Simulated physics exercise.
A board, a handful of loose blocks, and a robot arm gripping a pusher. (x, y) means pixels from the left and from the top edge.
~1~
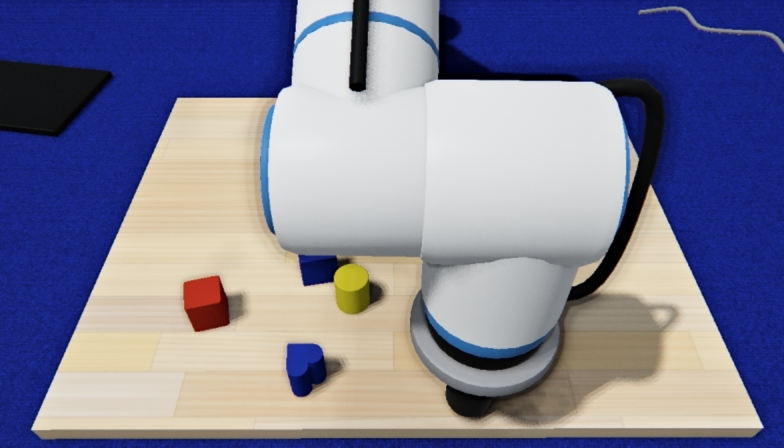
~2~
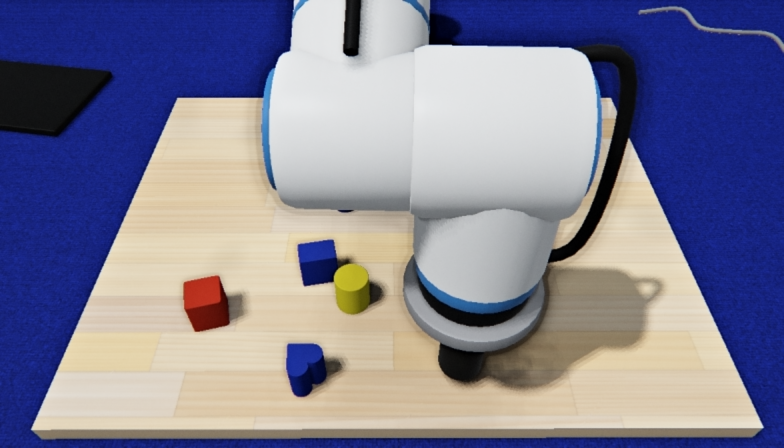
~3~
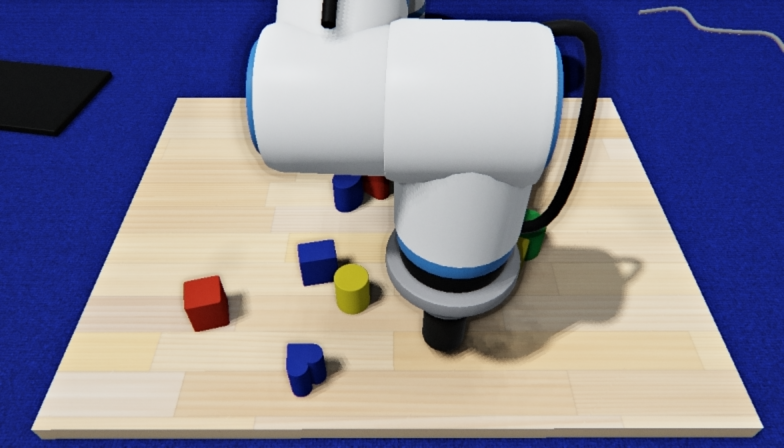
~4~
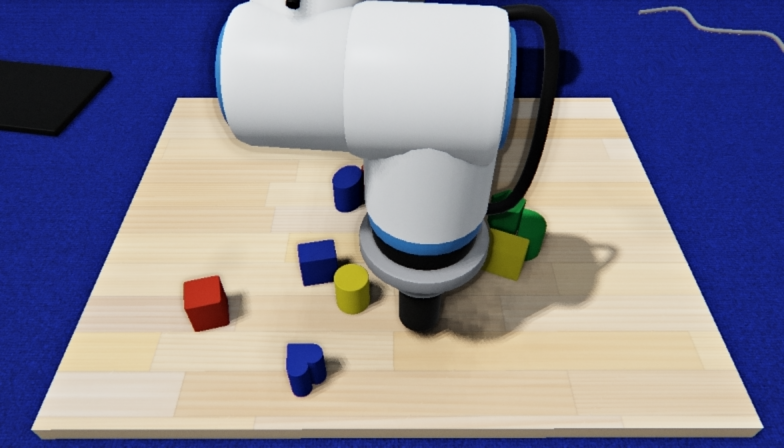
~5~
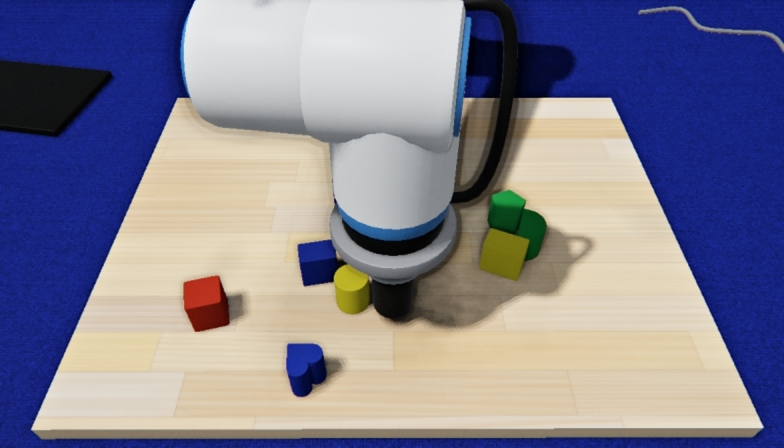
On a pale wooden board over a blue surface, a white robot arm holding a black pusher hides some of the scattered coloured blocks. The arm draws back and to the left, uncovering blue, green and yellow blocks, and its pusher comes up close beside the yellow cylinder while the blocks stay still.
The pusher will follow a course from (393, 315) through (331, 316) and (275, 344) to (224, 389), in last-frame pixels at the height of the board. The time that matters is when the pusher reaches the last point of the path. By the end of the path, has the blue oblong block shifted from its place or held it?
It gets displaced.
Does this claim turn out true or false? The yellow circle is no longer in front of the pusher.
True - the claim holds.
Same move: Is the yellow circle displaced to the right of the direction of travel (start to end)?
It seems so.
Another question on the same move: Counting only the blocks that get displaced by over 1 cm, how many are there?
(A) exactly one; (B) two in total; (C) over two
B.
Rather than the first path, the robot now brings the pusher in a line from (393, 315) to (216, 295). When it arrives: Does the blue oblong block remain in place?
No.
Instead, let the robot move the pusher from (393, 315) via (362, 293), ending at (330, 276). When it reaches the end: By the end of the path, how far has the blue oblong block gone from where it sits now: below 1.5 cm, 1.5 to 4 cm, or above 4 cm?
Medium: 1.5 to 4 cm.
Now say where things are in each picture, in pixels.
Lower end of the pusher at (468, 398), tops of blocks, blue heart at (302, 357), blue oblong block partly hidden, yellow circle at (351, 277), in the first frame.
Pusher at (459, 363), blocks as before, in the second frame.
Pusher at (443, 335), blocks as before, in the third frame.
Pusher at (419, 316), blocks as before, in the fourth frame.
Pusher at (393, 304), blue heart at (302, 357), blue oblong block at (317, 250), yellow circle at (351, 277), in the fifth frame.
What follows on the original path. One third of the way, pusher at (329, 305); blue oblong block at (312, 241), turned 20° anticlockwise; yellow circle at (315, 265).
Two thirds of the way, pusher at (272, 334); blue oblong block at (312, 240), turned 20° anticlockwise; yellow circle at (311, 265).
At the end, pusher at (219, 379); blue heart not moved; blue oblong block at (312, 240), turned 20° anticlockwise; yellow circle at (311, 265).
